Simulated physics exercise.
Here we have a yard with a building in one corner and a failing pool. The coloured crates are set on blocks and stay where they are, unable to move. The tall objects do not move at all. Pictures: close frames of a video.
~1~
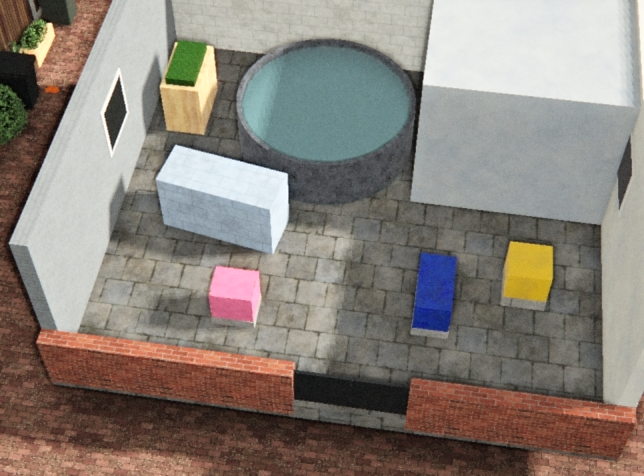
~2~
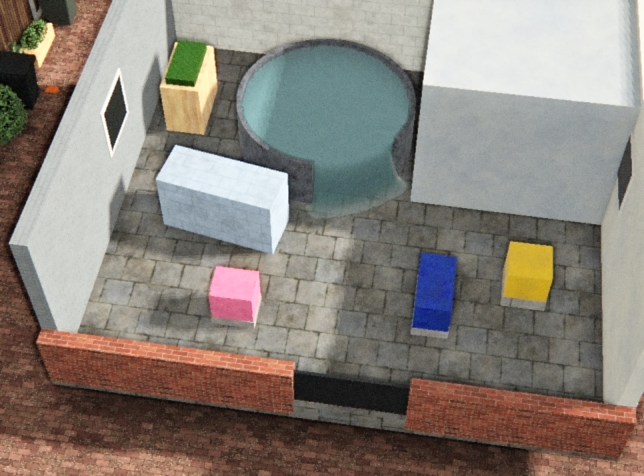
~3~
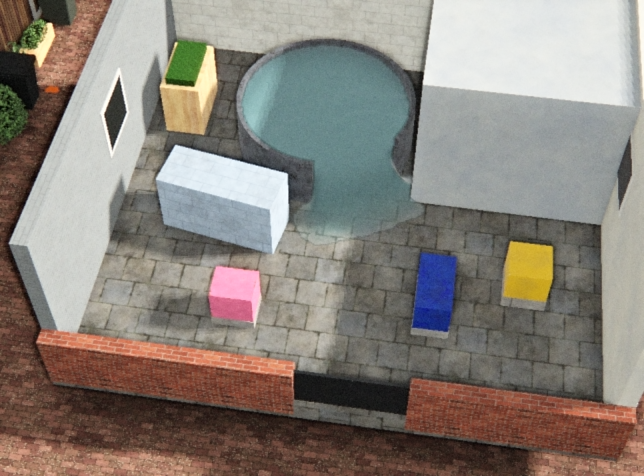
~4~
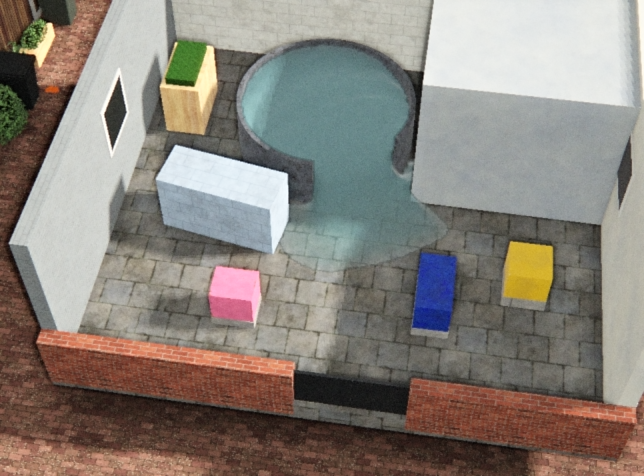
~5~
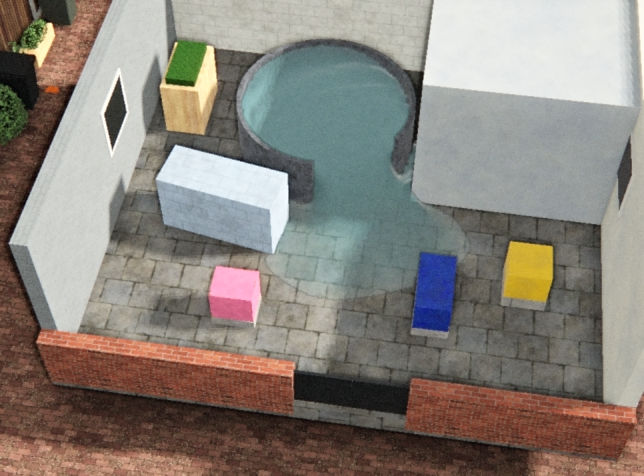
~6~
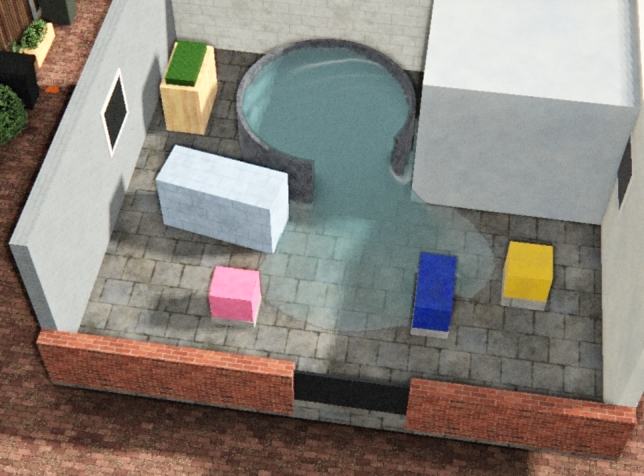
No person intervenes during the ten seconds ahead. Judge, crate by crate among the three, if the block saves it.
Blue crate: Block fails, wet; yellow crate: Block fails, wet; pink crate: Block fails, wet.
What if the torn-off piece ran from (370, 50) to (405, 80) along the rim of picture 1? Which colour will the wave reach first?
Answer: The blue crate.
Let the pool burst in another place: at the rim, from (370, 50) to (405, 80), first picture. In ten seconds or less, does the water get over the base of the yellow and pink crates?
So the yellow crate remains untouched while the pink crate remains untouched.
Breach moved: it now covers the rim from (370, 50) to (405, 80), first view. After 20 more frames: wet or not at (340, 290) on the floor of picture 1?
Submerged.
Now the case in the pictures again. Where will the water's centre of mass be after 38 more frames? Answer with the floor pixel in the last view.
At roughly (373, 260).
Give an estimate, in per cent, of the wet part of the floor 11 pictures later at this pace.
About 55 per cent.
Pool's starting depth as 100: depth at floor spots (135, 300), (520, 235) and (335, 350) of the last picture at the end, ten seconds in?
In order: Roughly 18, 18 and 16 in a hundred.
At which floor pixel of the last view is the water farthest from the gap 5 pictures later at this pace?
Near (569, 394).
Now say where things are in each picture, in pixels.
The pool at (326, 102) is whole and still, in the first picture.
The front is at (309, 209), out from the gap at (358, 185), in the second picture.
The front is at (308, 236), out from the gap at (358, 186), in the third picture.
Water pours out at (358, 188) and has run to (310, 264), in the fourth picture.
Water pours out at (358, 188) and has run to (309, 289), in the fifth picture.
The front is at (475, 289), out from the gap at (358, 187), in the sixth picture.
A moment on, water covers 45 % of the floor; the blue crate water round its plinth, the yellow crate water round its plinth, the pink crate water round its plinth.
Next, water covers 55 % of the floor; the blue crate water round its plinth, the yellow crate water round its plinth, the pink crate water round its plinth.
Then, water covers 70 % of the floor; the blue crate water round its plinth, the yellow crate water round its plinth, the pink crate water round its plinth.
Later, water covers 90 % of the floor; the blue crate water round its plinth, the yellow crate water round its plinth, the pink crate water round its plinth.
In the end, water covers 100 % of the floor; the blue crate was topped, the yellow crate was topped, the pink crate was topped.
